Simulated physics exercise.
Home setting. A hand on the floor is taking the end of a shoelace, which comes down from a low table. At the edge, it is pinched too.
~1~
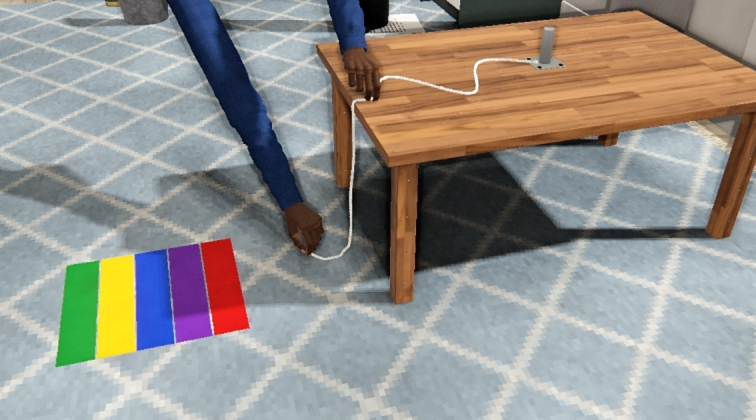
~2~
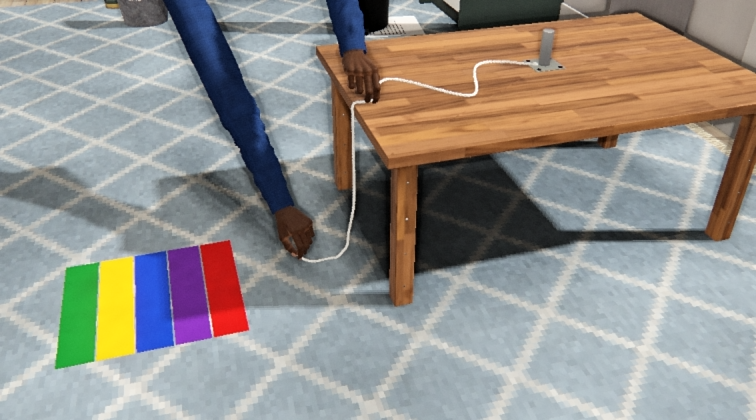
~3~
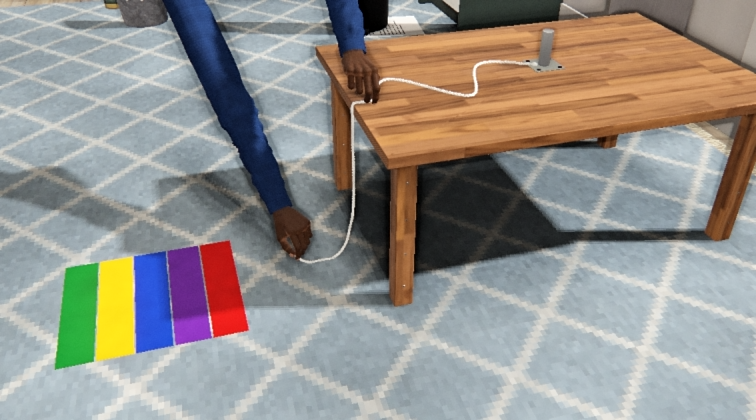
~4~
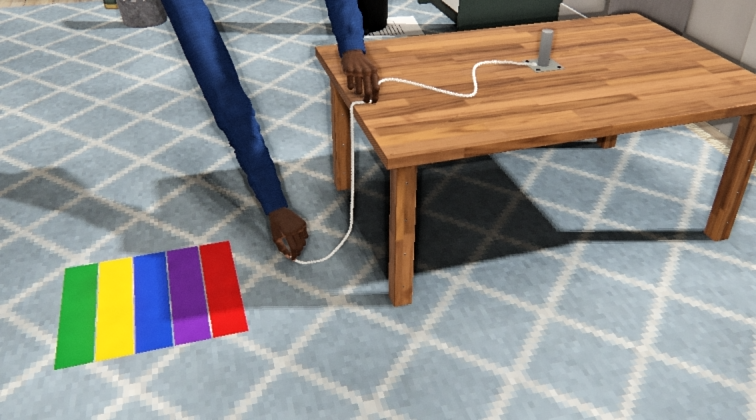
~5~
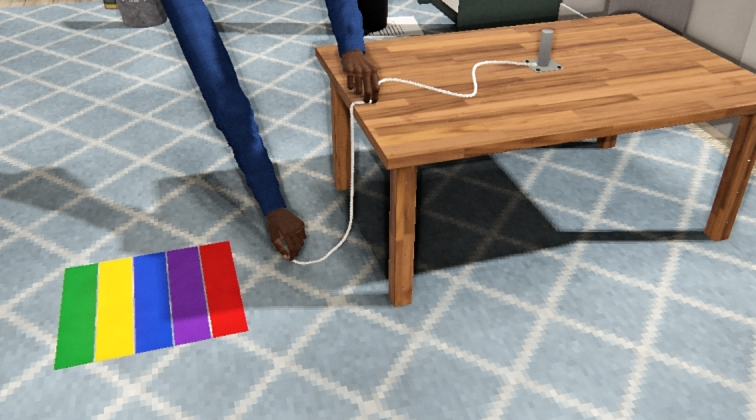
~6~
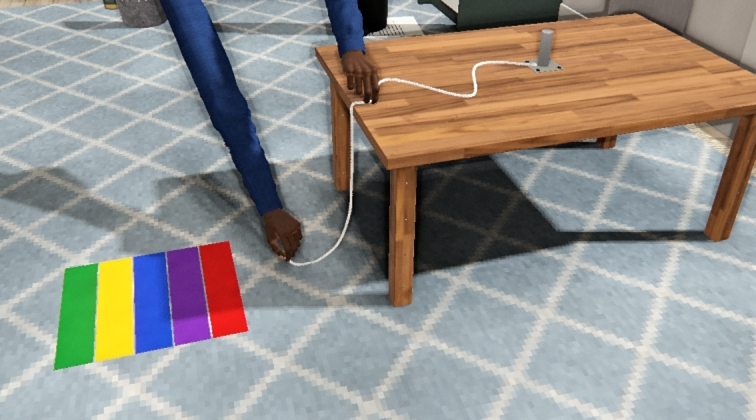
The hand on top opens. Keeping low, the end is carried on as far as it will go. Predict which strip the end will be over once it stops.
I would say the green strip.
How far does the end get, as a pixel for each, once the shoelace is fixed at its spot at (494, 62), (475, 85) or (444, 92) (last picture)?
Taking them in turn, I'd expect around (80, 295), (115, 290) and finally (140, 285).
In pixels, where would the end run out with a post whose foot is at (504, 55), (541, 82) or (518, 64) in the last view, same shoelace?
Somewhere near (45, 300), (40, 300) and (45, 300), in that order.
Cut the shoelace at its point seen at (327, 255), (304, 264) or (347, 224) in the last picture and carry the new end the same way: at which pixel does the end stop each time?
In order, it comes to rest around (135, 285), (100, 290) and (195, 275).
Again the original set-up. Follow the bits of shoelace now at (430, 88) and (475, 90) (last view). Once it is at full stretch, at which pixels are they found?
Near (371, 96) and (427, 86).
Soon after, end near (129, 286); over yellow.
After that, end near (91, 293); over green.
At the stop, end near (69, 297); over green. It halts on the green strip.
